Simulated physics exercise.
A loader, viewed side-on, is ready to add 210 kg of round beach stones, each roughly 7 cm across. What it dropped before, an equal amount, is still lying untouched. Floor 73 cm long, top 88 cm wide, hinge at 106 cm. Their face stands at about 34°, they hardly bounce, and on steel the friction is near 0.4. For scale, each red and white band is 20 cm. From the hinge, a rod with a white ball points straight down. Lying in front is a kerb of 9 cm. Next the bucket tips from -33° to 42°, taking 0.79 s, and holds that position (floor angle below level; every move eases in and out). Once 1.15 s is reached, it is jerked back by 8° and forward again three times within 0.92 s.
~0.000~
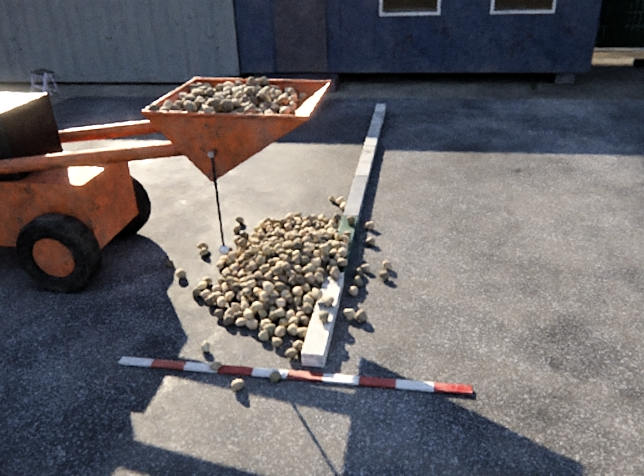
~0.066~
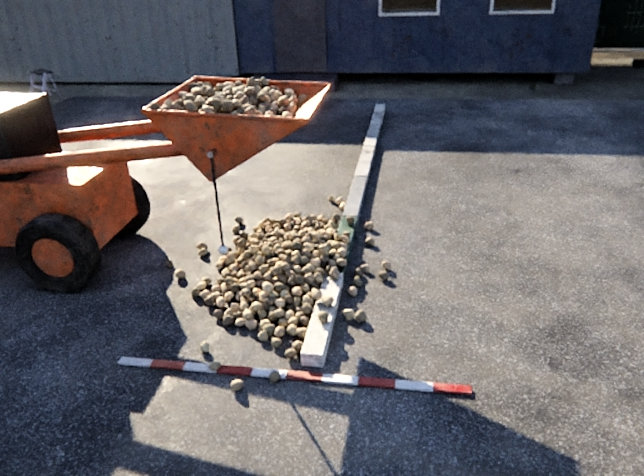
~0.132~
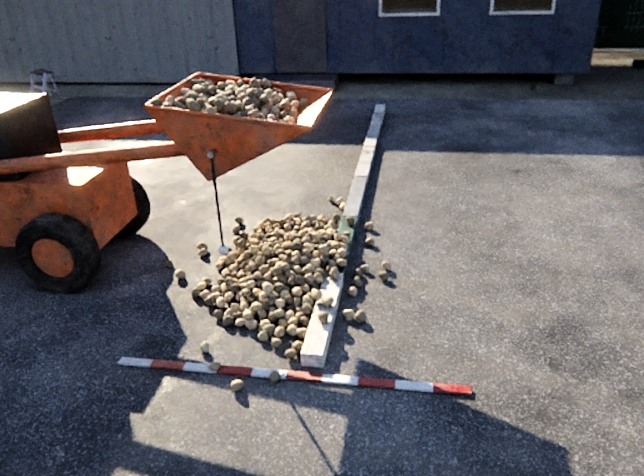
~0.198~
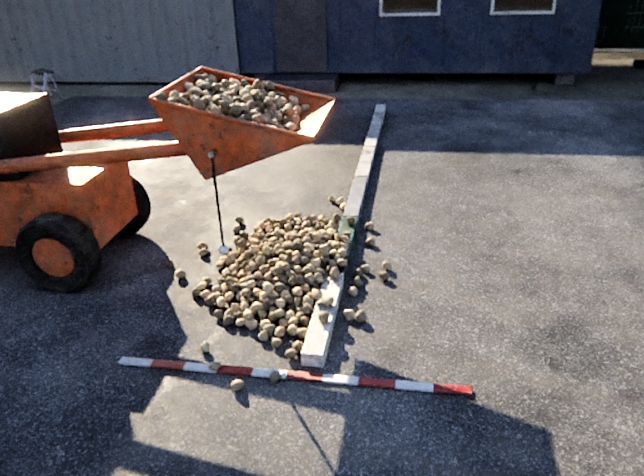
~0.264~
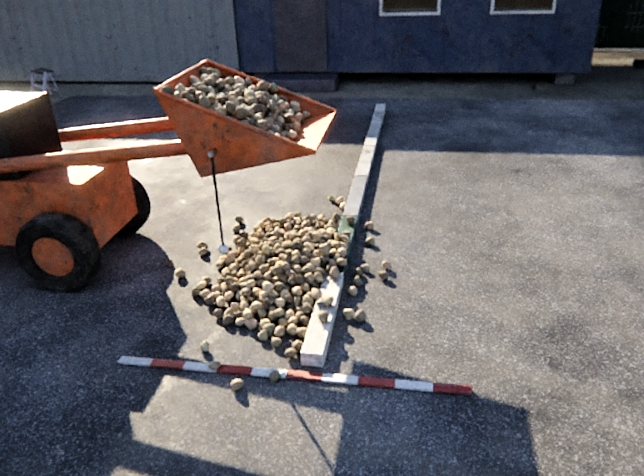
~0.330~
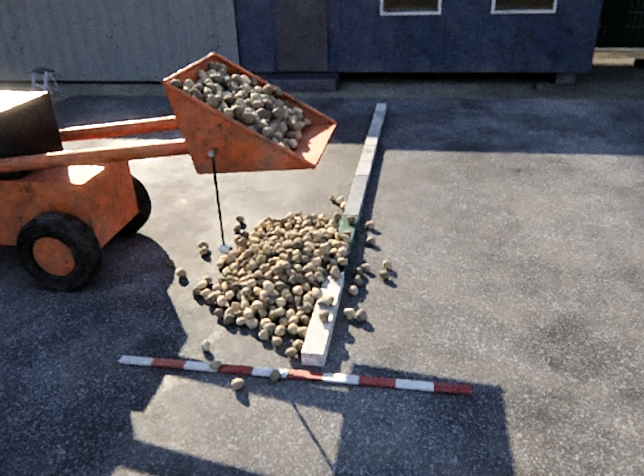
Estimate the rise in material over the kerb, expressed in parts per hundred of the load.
Close to 80 parts in a hundred.
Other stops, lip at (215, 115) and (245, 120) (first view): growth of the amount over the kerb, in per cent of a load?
Roughly 5 and 25 per cent, in that order.
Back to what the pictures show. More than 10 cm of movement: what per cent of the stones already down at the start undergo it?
Close to 5 in a hundred of them.
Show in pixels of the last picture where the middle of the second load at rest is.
In the last view, about pixel (389, 272).
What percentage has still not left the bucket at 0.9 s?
Roughly 60 per cent is still inside.
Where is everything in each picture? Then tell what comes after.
The first picture shows lip at (308, 118), floor tilted -33°, highest stones at (239, 90). The earlier load is highest near (304, 245), 19 cm above ground level, 98 % on this side of the kerb, 2 % over the kerb.
The second picture shows lip at (308, 121), floor tilted -31°, highest stones at (223, 90); the stones move at 0.1 m/s on average.
In the third picture, the bucket is at -27°, its lip at (311, 129); the top of the load is at (214, 88); the stones move at 0.2 m/s on average.
In the fourth picture, the bucket is at -21°, its lip at (314, 140); the top of the load is at (206, 83); the stones move at 0.4 m/s on average.
The fifth picture shows lip at (315, 153), floor tilted -13°, highest stones at (209, 78); the stones move at 0.4 m/s on average.
In the sixth picture, the bucket is at -5°, its lip at (315, 168); the top of the load is at (216, 73); the stones move at 0.5 m/s on average.
After 0.6 s the floor is at 30°; in per cent of one load, 100 in the bucket, 98 on this side of the kerb, 2 over the kerb; the foremost stones are at (370, 266).
After 0.9 s the floor is at 42°; in per cent of one load, 59 in the bucket, 138 on this side of the kerb, 3 over the kerb; the foremost stones are at (371, 263).
After 2.5 s the floor is at 42°; in per cent of one load, 0 in the bucket, 118 on this side of the kerb, 82 over the kerb; the foremost stones are at (609, 260).
After 4.9 s the floor is at 42°; in per cent of one load, 0 in the bucket, 118 on this side of the kerb, 82 over the kerb; the foremost stones are at (610, 260). Net gain over the kerb, 80.
